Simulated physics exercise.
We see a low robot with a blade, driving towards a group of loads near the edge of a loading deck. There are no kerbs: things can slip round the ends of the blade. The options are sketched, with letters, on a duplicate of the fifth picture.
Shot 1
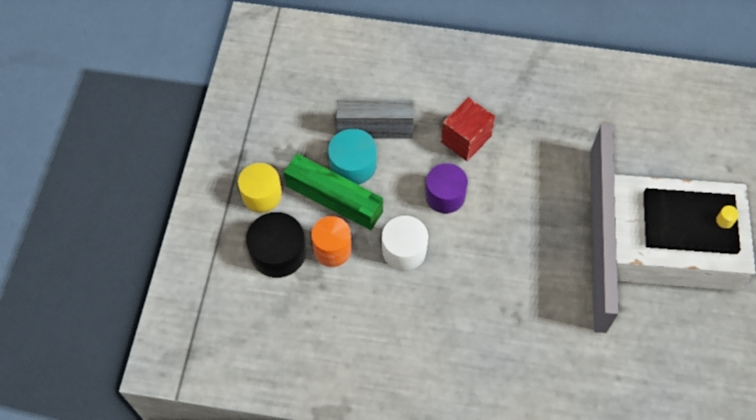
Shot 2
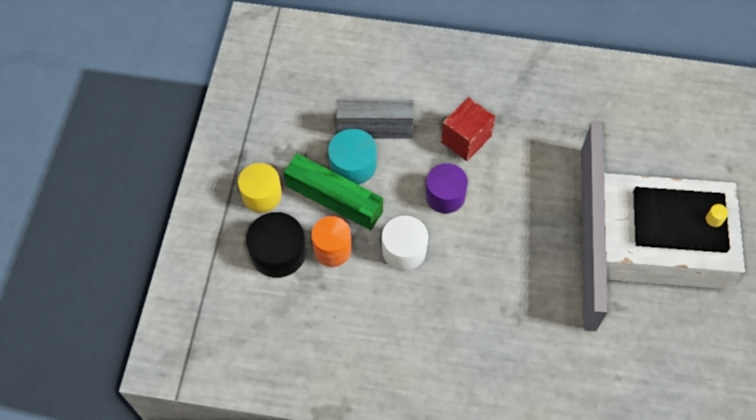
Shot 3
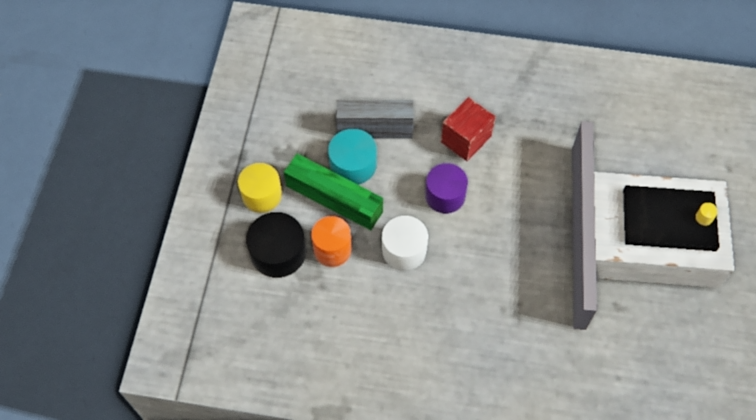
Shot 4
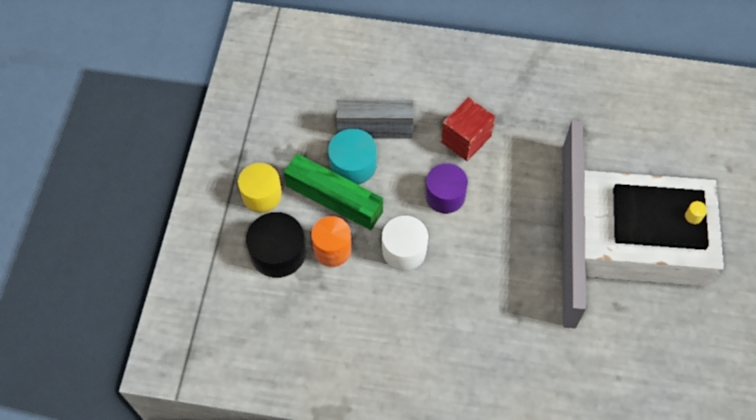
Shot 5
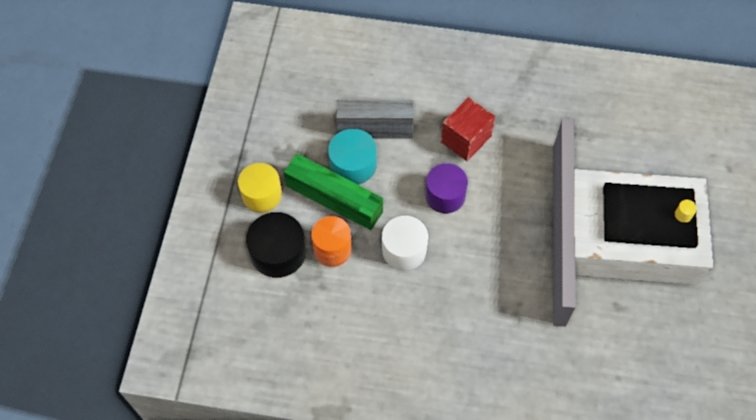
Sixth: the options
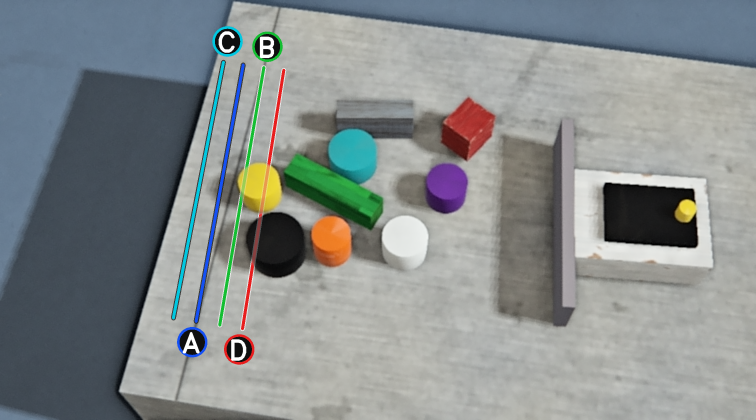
A low robot with a wide blade moves slightly left toward a group of still, colourful objects.
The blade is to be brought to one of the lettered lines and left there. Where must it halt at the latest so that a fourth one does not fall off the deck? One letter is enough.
No fourth one falls up to B.
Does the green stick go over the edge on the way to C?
By then, yes.
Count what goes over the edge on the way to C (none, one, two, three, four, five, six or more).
By then, six or more.
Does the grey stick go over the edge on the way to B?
By then, yes.
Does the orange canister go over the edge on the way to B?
No.
On the marked copy, A at (221, 184); B at (243, 188); C at (200, 181); D at (265, 191).
Following B. Soon after the start, robot (522, 197); red crate (428, 127); purple canister (422, 187).
Later, robot (404, 180); black canister (218, 246); grey stick (266, 102).
In the end, robot (314, 168); grey stick over the edge; black canister over the edge; two fallen.
As for the rest, A drops five; C drops seven; D is within the limit but short.
